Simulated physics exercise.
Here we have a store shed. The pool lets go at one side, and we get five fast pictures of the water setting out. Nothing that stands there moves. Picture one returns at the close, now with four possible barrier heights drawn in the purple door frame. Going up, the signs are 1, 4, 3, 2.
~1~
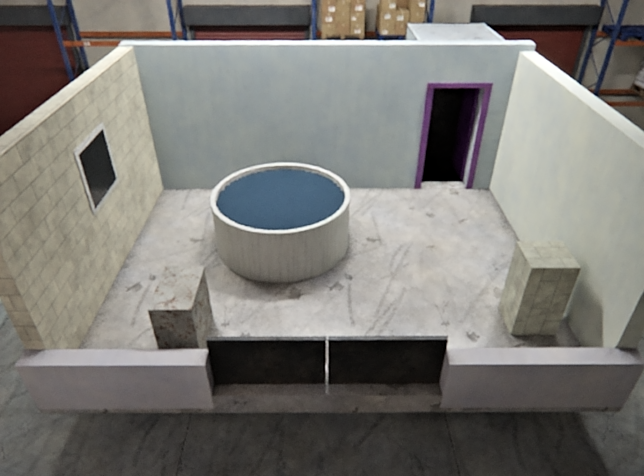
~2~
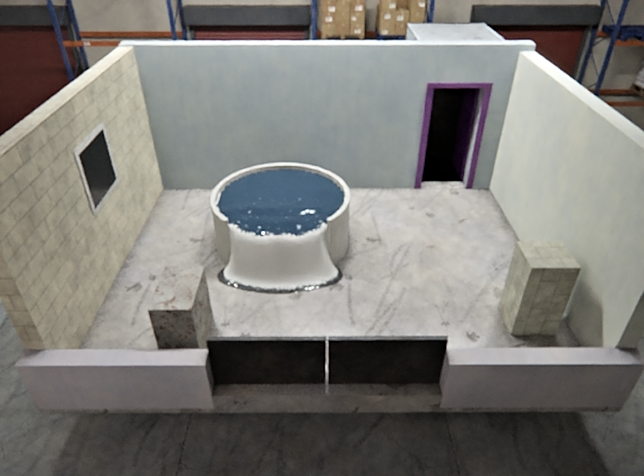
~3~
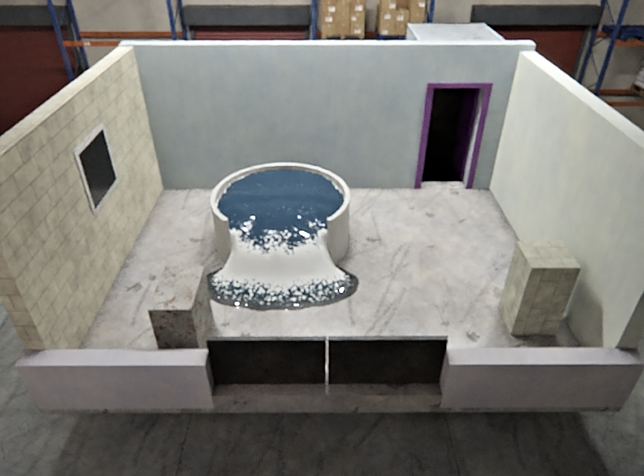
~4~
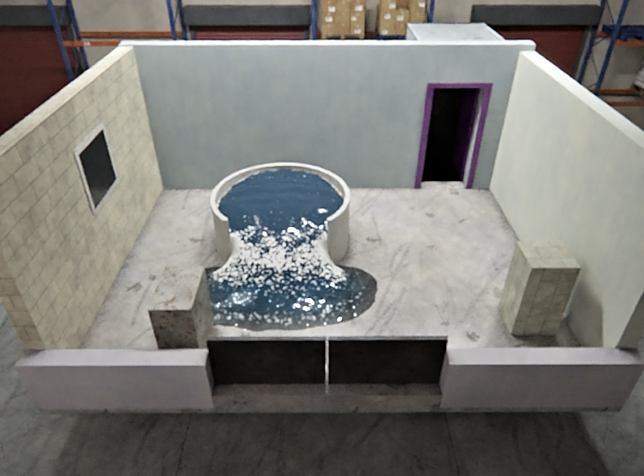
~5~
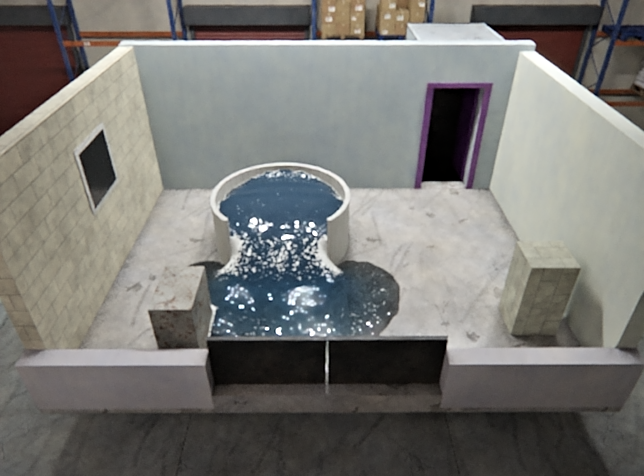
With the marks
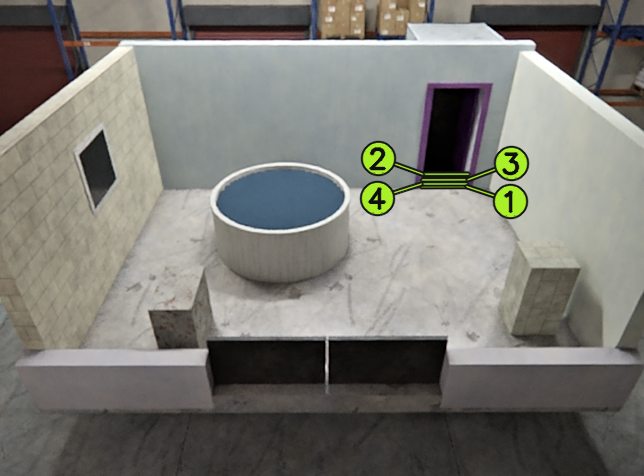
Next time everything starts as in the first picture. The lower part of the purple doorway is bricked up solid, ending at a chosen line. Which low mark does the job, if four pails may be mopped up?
Take 3.
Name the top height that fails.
The answer is 4.
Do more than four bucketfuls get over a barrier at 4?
Yes, it does.
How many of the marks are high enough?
Two of them.
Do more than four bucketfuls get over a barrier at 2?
No.
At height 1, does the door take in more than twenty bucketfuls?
Yes, it does.
On the marked copy, 1 at (443, 186); 2 at (445, 174); 3 at (444, 179); 4 at (444, 183); from the bottom up 1, 4, 3, 2.
With 1, dozens of bucketfuls pour in.
With 2, nothing gets over.
With 3, a splash gets over, under a bucket.
With 4, about 11 bucketfuls get in.
